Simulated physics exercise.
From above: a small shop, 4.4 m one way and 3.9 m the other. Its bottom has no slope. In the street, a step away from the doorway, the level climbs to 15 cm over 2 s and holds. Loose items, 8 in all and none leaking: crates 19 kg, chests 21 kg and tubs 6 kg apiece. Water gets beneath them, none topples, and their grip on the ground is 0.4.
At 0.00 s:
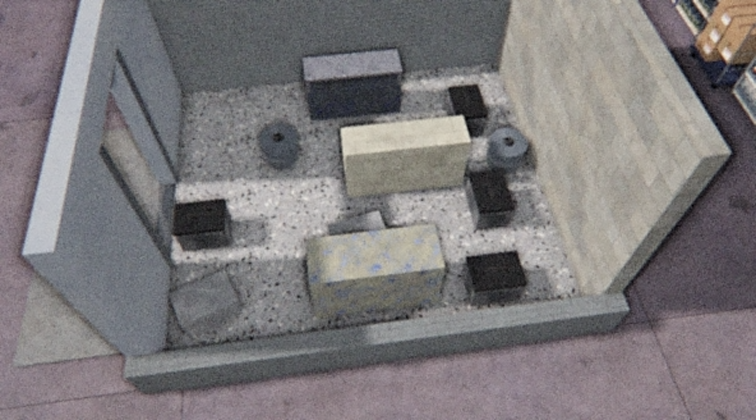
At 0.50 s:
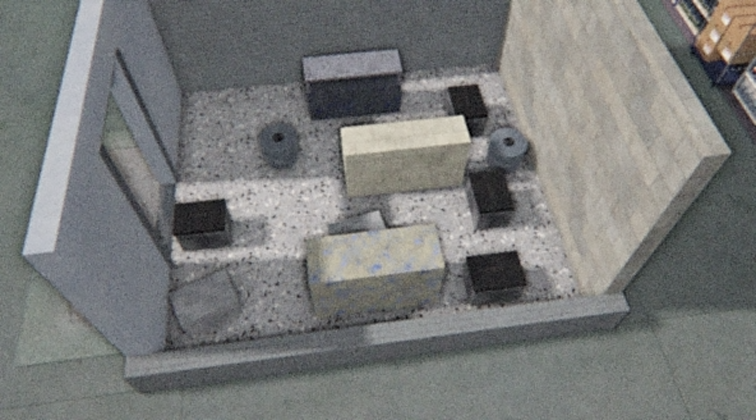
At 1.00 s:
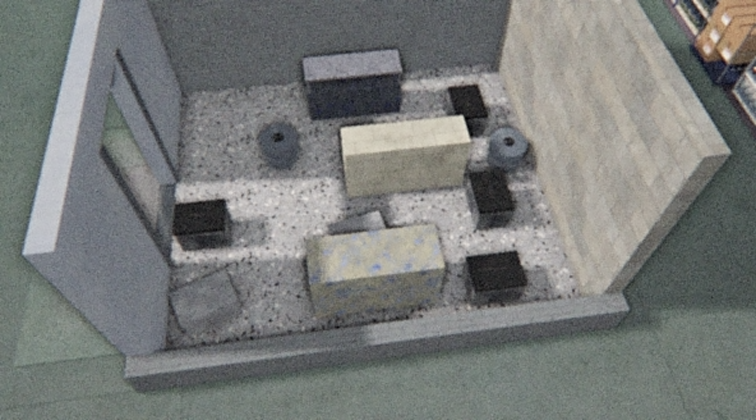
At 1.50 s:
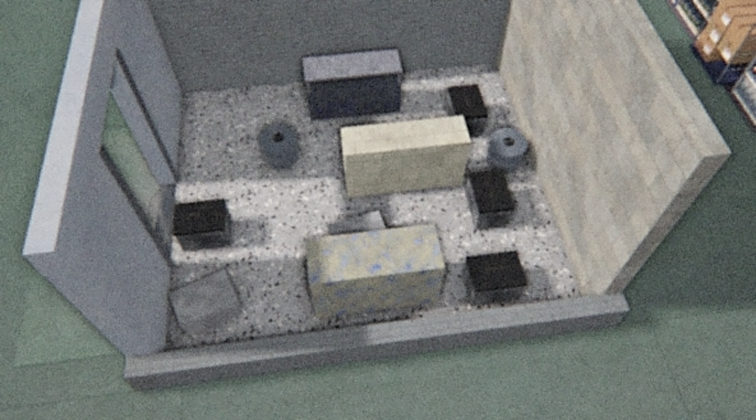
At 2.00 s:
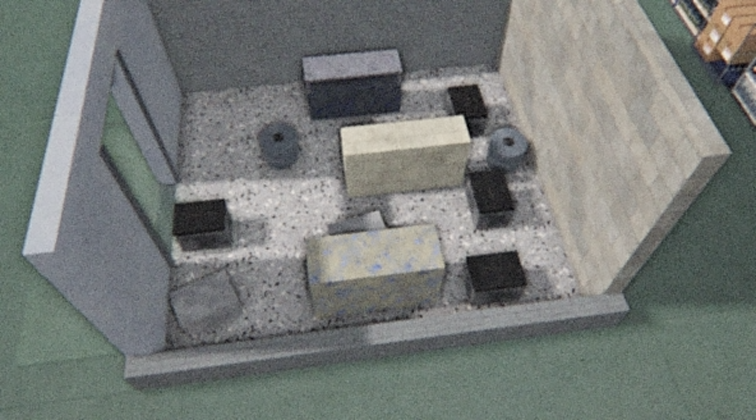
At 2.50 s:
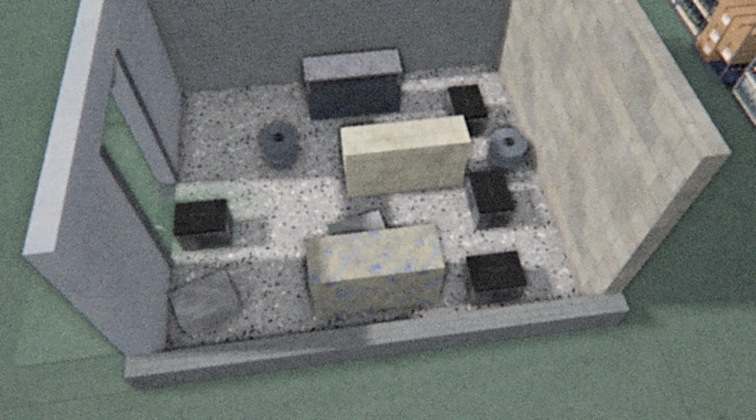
In a small shop seen from above, greenish water covered the street outside, then crept in through the doorway on the left and spread a little over the speckled floor, while the furnishings stayed still.
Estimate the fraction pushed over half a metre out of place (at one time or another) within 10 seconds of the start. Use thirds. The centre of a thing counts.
Share: Not even a third.
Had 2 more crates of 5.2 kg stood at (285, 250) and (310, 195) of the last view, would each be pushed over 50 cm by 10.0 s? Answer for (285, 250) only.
Answer: Short of it.
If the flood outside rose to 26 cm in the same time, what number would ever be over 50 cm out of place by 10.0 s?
In that case 5 of them.
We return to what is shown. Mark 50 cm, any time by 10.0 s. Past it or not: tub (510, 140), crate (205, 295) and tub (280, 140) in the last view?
In turn: Less, short of it, over.
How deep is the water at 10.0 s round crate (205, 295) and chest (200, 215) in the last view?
About 6 and 6 cm.
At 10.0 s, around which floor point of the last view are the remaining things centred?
At about (406, 213).
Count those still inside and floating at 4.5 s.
0 of them.
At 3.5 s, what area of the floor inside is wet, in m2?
Roughly 4.0 m2.
After 3.5 s 0 of 8 are over 50 cm from their spots; 0 afloat.
After 4.5 s 2 of 8 are over 50 cm from their spots; 0 afloat.
After 7.0 s 2 of 8 are over 50 cm from their spots; 1 afloat.
After 10.0 s 2 of 8 are over 50 cm from their spots, and 2 have been at some point; 2 afloat.
